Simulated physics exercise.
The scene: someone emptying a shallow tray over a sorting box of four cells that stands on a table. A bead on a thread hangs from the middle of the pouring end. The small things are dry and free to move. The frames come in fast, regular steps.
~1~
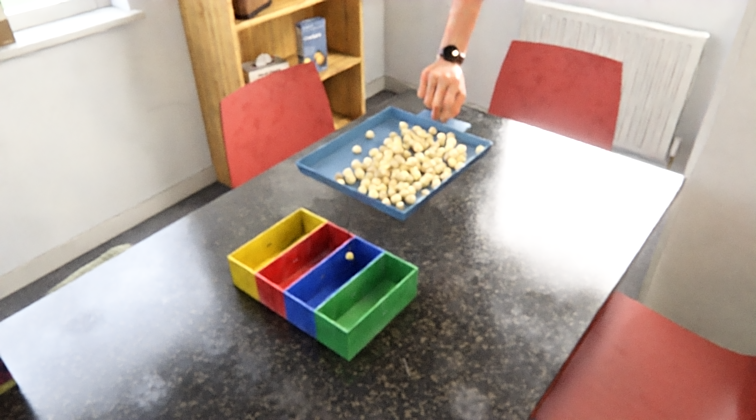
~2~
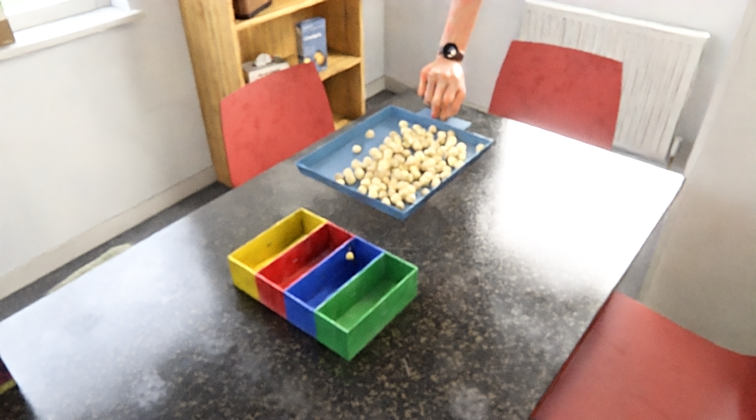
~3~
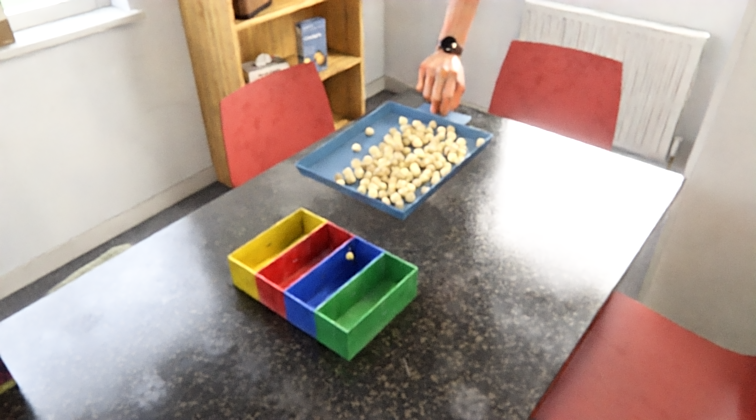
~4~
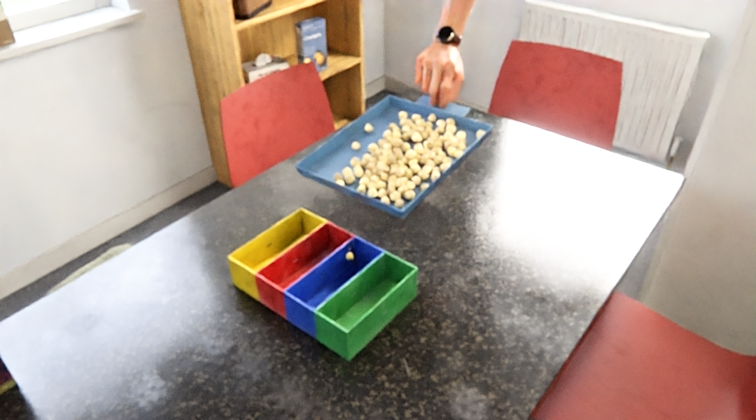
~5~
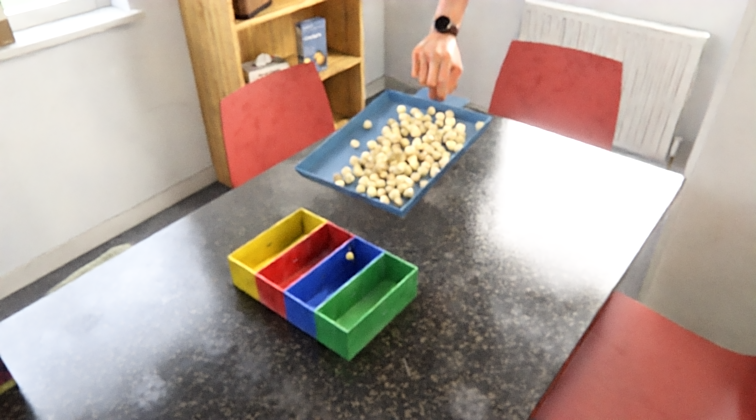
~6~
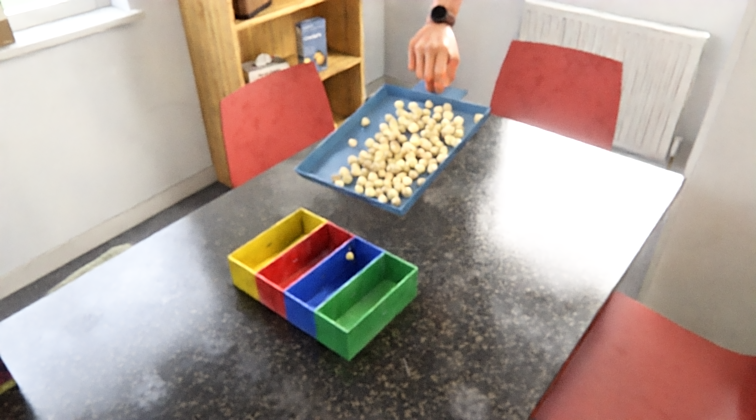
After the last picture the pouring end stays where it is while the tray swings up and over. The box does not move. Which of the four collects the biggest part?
It favours the red compartment.
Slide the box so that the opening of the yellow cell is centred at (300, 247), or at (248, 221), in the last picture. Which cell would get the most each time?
One: Yellow. Two: That blue cell.
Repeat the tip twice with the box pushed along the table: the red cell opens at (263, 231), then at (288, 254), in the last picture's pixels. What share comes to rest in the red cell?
In turn 0 and 60 in a hundred.
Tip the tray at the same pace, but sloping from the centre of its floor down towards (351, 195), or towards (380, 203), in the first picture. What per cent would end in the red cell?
In turn 20 and 0 in a hundred.
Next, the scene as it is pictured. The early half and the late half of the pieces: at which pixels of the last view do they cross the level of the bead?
First near (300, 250), later near (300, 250).
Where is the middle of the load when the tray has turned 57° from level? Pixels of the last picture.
At about (349, 159).
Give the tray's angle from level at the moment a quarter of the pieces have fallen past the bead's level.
Around 95° of tilt.
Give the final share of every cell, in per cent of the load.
In per cent, yellow cell 20, red cell 50, blue cell 20 and green cell 0.
Soon, tray tipped steeply; nearly all on the tray; a stray few in the blue cell; a stray few falling or outside the box.
A while on, tray tipped right over; about a third on the tray; about a quarter in the red cell; a small part in the blue cell; a small part in the yellow cell; a stray few in the green cell; about a quarter falling or outside the box.
Towards the end, tray tipped past a quarter turn; about half in the red cell; about a quarter in the blue cell; about a quarter in the yellow cell; a stray few in the green cell; a stray few falling or outside the box.
Finally, tray tipped past a quarter turn; about half in the red cell; about a quarter in the blue cell; about a quarter in the yellow cell; a stray few in the green cell; a stray few outside the box.
